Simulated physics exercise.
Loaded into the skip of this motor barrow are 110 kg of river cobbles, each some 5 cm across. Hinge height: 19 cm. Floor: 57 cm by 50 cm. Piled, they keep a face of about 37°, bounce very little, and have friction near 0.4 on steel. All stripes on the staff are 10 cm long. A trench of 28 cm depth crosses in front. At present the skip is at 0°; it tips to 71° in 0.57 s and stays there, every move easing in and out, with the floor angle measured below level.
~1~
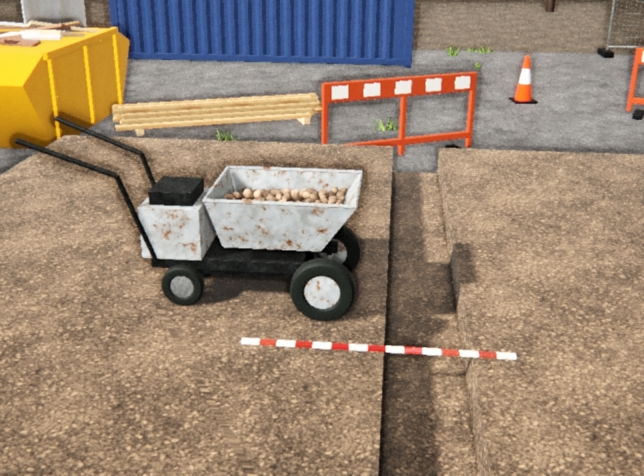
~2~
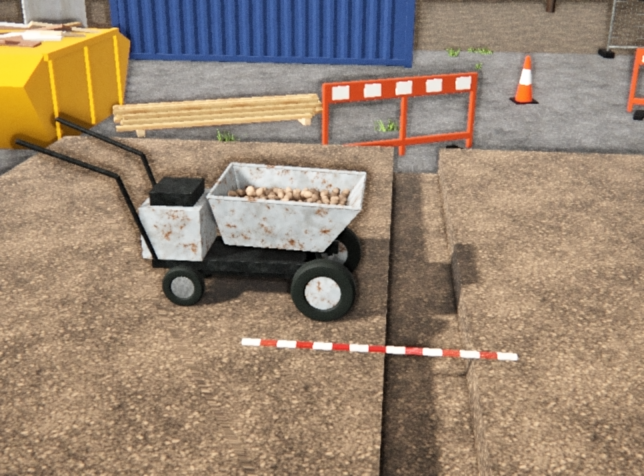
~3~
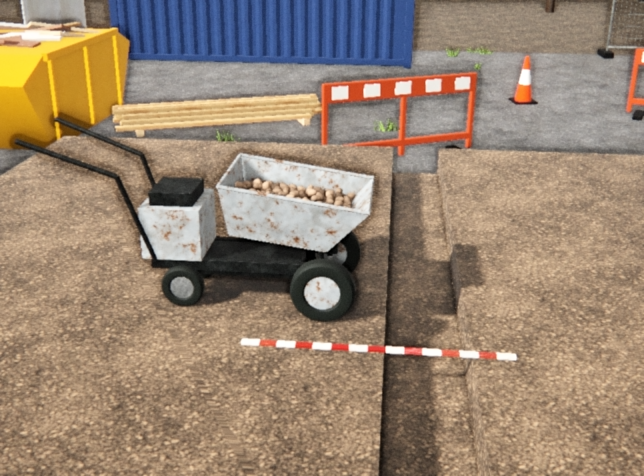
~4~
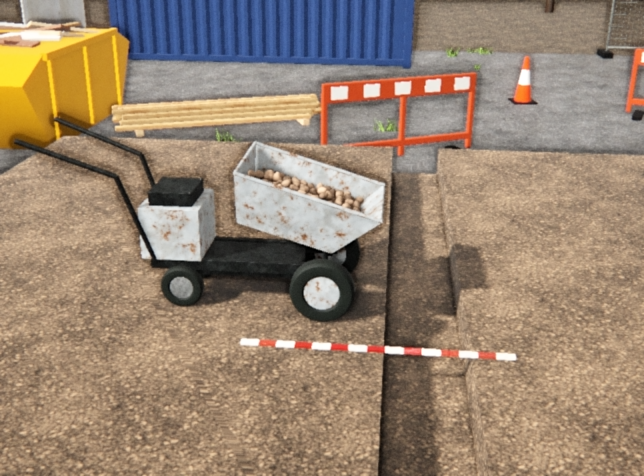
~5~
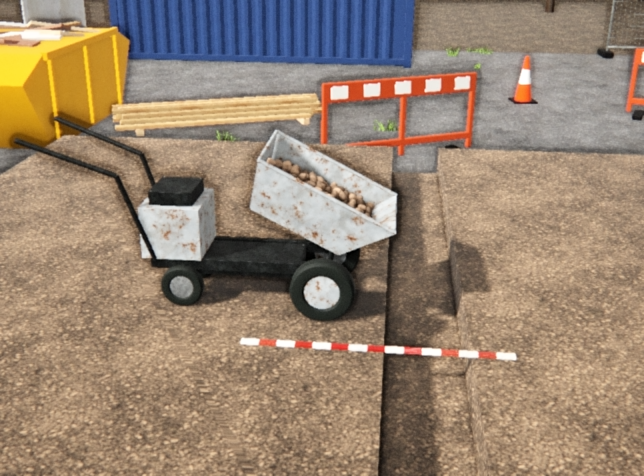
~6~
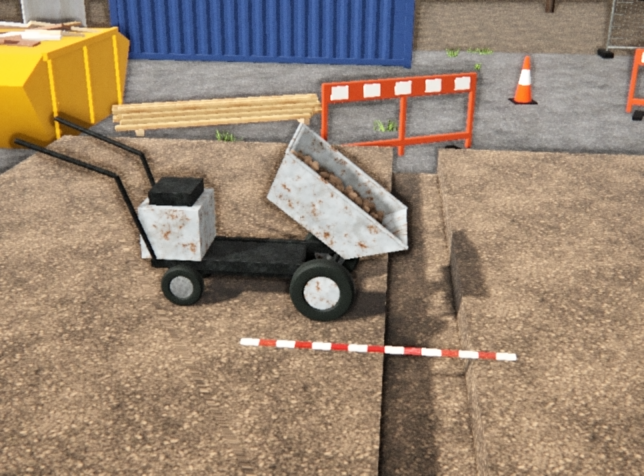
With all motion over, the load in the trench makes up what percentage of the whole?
It makes up about 62 percent of the whole load.
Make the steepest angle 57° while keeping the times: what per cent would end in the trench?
It would be near 35 per cent.
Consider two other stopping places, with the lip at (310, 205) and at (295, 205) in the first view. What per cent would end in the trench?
Roughly 100 percent for the first, and 90 percent for the second.
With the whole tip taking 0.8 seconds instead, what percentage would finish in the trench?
My guess is near 80 percent.
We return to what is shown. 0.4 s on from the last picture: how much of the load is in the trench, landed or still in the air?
15 per cent, give or take.
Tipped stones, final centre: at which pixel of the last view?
The resting stones are centred at roughly (451, 331).
Then, 0.1 s after the last picture the floor is at 60°, 100 % in the skip; the foremost stones are at (398, 255).
Then, 0.4 s after the last picture the floor is at 71°, 82 % in the skip, 17 % in the trench, 1 % past the trench; the foremost stones are at (469, 303).
Then, 0.7 s after the last picture the floor is at 71°, 20 % in the skip, 42 % in the trench, 38 % past the trench; the foremost stones are at (596, 314).
Then, 2.7 s after the last picture the floor is at 71°, 0 % in the skip, 62 % in the trench, 38 % past the trench; the foremost stones are past the picture's edge.
